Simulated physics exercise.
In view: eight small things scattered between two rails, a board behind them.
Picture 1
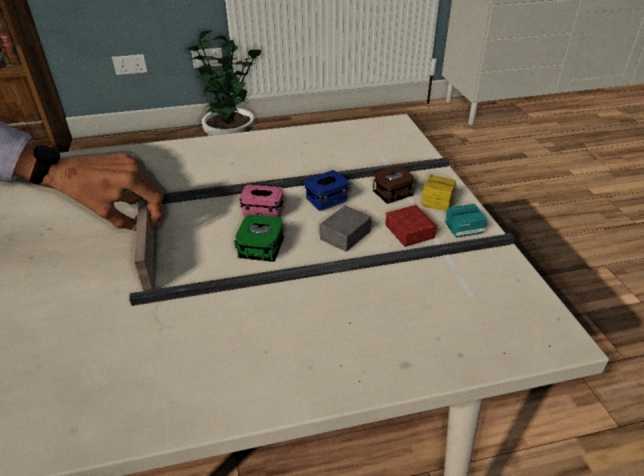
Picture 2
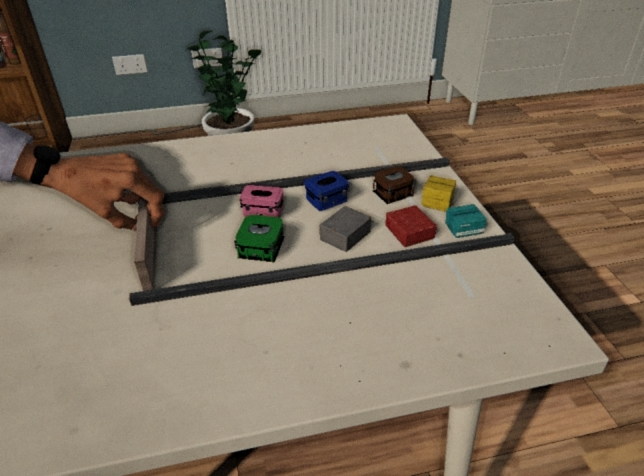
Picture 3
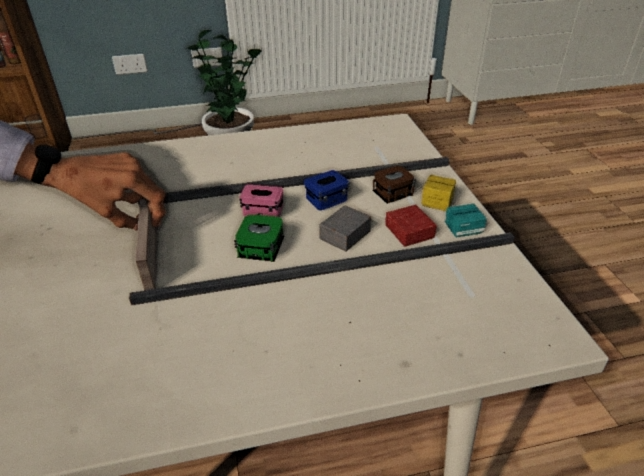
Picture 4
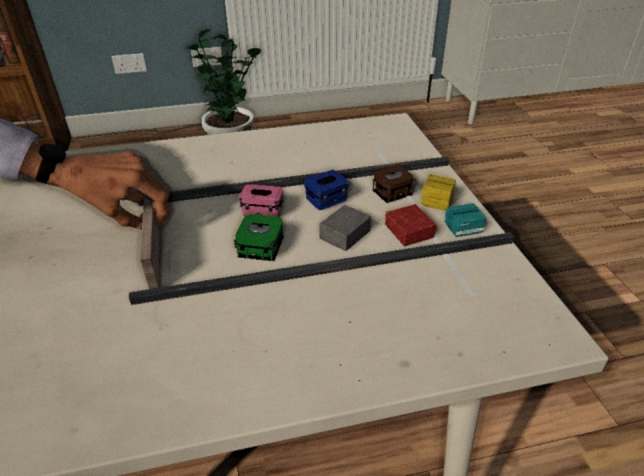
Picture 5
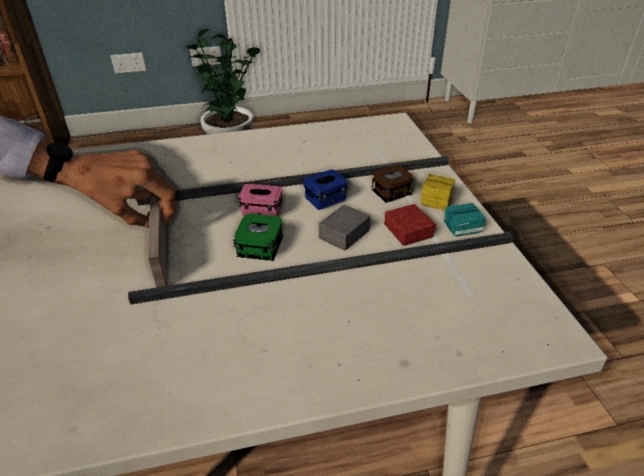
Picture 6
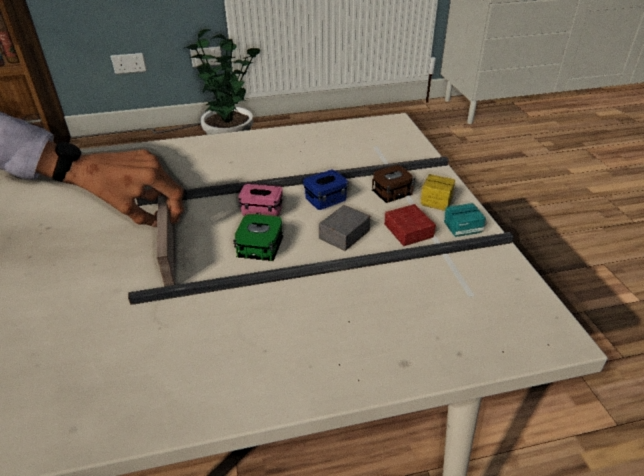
A hand holding a small board upright at the left slides it slowly a short way right between two dark rails on a table, toward eight scattered, differently coloured boxes and blocks, which stay still.
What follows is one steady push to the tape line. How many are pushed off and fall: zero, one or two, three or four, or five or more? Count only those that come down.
In the end the number that fall off is three or four.
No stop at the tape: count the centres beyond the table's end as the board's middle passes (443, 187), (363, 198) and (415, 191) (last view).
In that order 6, 0 and 3.
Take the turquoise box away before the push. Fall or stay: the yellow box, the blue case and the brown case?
The yellow box goes over, the blue case survives, the brown case drops off.
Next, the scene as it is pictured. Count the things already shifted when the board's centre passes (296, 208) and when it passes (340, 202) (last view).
First 5, then 8.
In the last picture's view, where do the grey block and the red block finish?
The grey block stops around (464, 196); the red block around (495, 218).
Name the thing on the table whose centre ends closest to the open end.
The red block.
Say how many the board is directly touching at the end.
The number is 2.
Soon after, none off yet; turquoise box at rest near (464, 220); yellow box at rest near (438, 192); brown case at rest near (393, 184).
Then, none off yet; turquoise box moving near (474, 221); yellow box moved a little near (449, 194); brown case moved about its own width near (422, 181).
At rest, the number that fall off is three or four; fallen, brown case, yellow box and turquoise box.
